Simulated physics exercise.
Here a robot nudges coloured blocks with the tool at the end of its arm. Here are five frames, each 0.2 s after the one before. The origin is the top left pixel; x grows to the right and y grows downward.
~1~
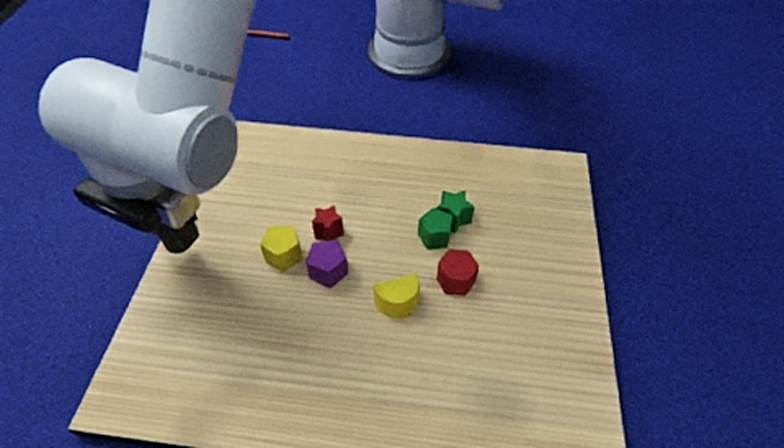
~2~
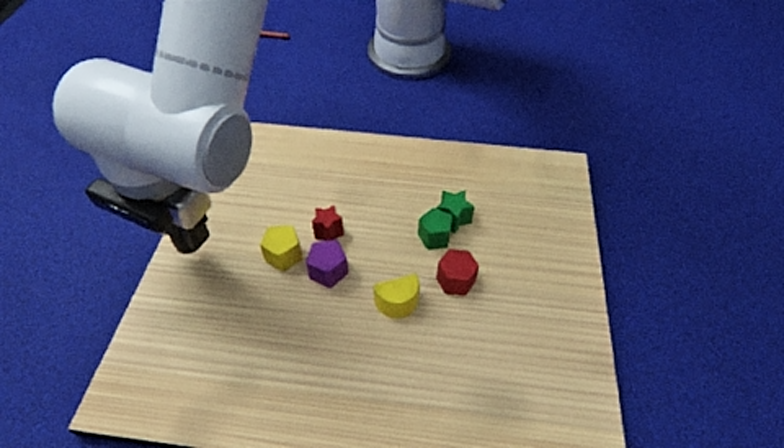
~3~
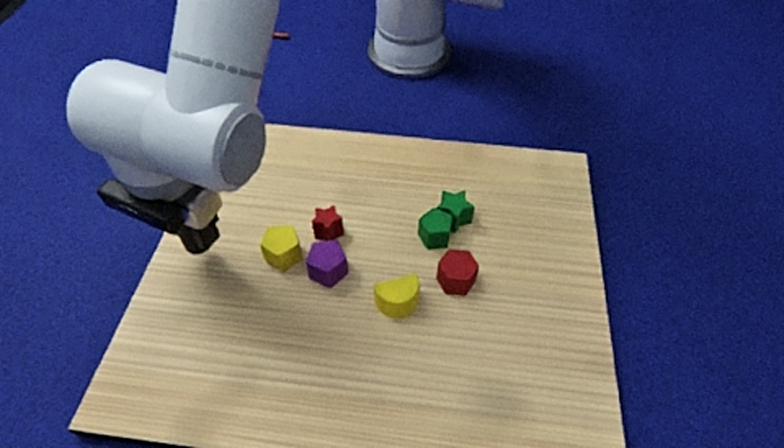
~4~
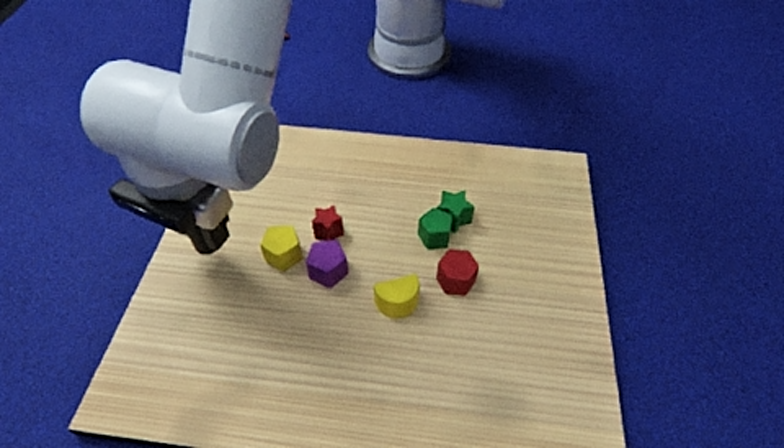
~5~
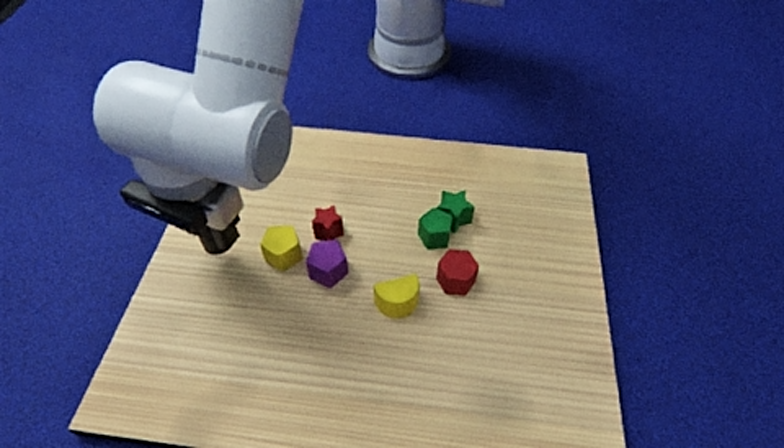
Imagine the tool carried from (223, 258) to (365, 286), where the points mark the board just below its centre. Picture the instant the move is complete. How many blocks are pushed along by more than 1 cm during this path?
Two blocks, no more.
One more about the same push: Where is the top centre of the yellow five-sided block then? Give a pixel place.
Top centre: (313, 234).
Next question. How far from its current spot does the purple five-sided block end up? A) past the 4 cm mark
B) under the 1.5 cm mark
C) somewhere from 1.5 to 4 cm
Letter A.
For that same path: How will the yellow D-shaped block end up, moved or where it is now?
My prediction: It remains in place.
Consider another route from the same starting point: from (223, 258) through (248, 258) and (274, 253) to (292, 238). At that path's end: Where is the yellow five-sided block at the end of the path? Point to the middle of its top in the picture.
Just about (318, 225).
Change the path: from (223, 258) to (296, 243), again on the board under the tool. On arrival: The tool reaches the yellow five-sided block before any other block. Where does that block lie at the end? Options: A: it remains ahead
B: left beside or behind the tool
It's A.
What follows on the original path. One third of the way, tool at (266, 255); yellow five-sided block at (295, 236), turned 25° anticlockwise.
Two thirds of the way, tool at (315, 265); yellow five-sided block at (313, 234), turned 90° anticlockwise; purple five-sided block at (348, 255), turned 30° clockwise; red star at (328, 212).
At the end, tool at (364, 275); yellow five-sided block at (313, 234), turned 90° anticlockwise; purple five-sided block at (389, 253); red star at (328, 212); yellow D-shaped block not moved.
